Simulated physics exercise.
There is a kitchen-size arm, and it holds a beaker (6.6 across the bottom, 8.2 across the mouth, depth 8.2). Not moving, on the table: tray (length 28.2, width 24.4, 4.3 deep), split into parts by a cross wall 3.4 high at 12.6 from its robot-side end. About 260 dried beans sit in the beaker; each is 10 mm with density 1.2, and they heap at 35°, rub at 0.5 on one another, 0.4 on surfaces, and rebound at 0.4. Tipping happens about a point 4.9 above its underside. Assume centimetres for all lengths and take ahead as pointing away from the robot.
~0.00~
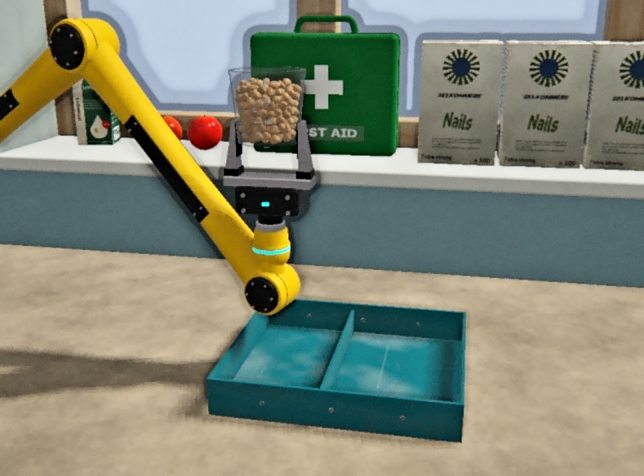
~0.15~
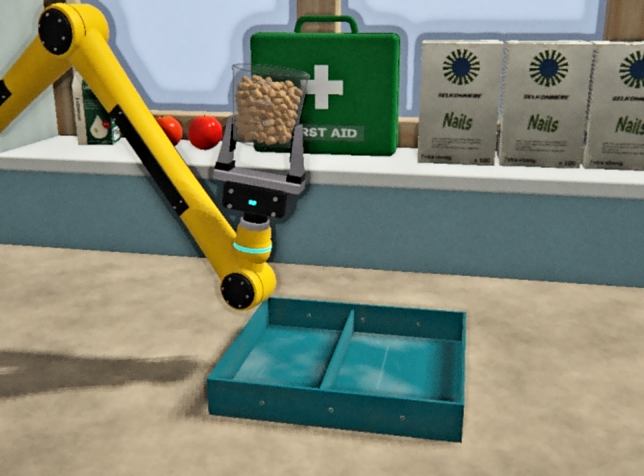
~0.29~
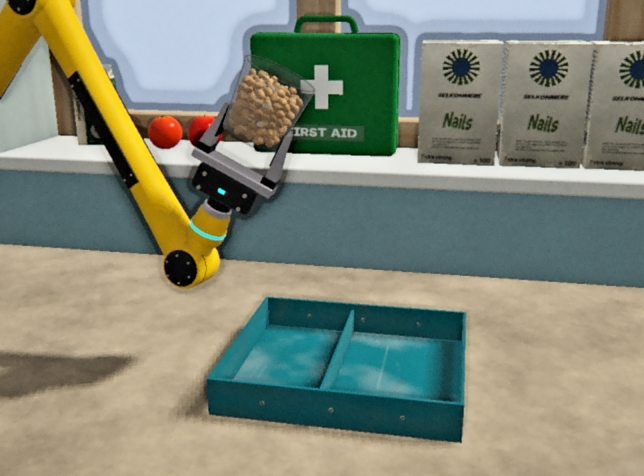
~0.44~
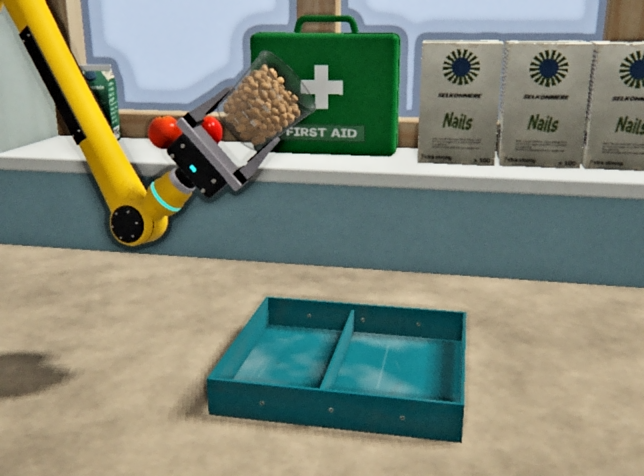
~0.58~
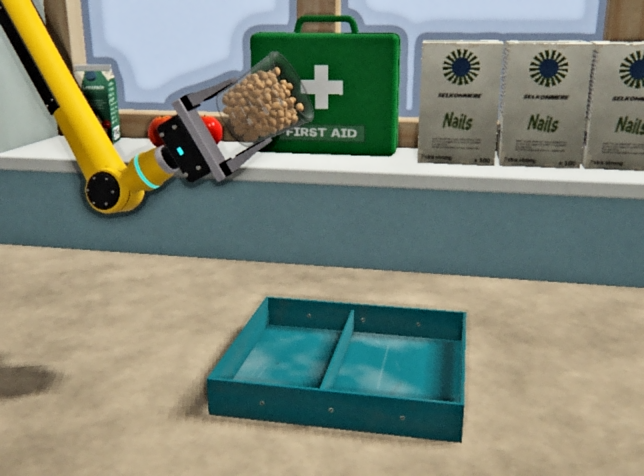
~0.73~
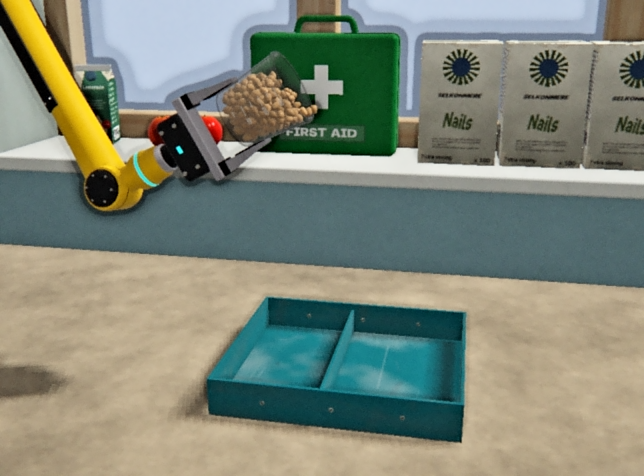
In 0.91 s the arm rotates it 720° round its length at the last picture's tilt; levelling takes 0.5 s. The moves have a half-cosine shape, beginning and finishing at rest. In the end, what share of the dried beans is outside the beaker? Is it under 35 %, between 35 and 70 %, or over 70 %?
Under 35 %.
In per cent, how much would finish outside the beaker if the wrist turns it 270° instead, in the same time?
Then roughly 5 per cent.
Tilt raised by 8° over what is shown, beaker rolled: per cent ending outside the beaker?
It would come to roughly 10 percent.
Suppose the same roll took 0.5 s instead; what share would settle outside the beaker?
Then: Approx. 5 %.
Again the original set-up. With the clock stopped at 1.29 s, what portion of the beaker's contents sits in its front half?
Front-half share of contents: Approx. 45 per cent.
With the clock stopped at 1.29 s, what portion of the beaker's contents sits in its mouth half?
I'd say about 45 %, give or take.
By 1.29 s, tipped 61°, highest piece 39 above the table; 259 in the beaker, 1 in the far-side part, 3 in flight or on a rim.
By 1.86 s, tipped 37°, highest piece 37 above the table; 256 in the beaker, 5 in the far-side part, 2 in the robot-side part.
By 2.34 s, upright, highest piece 38 above the table; 256 in the beaker, 5 in the far-side part, 2 in the robot-side part.
By 3.04 s, upright, highest piece 38 above the table; 256 in the beaker, 5 in the far-side part, 2 in the robot-side part.
Final count, 256 in the beaker, 5 in the far-side part, 2 in the robot-side part. That is 3 % outside the beaker.
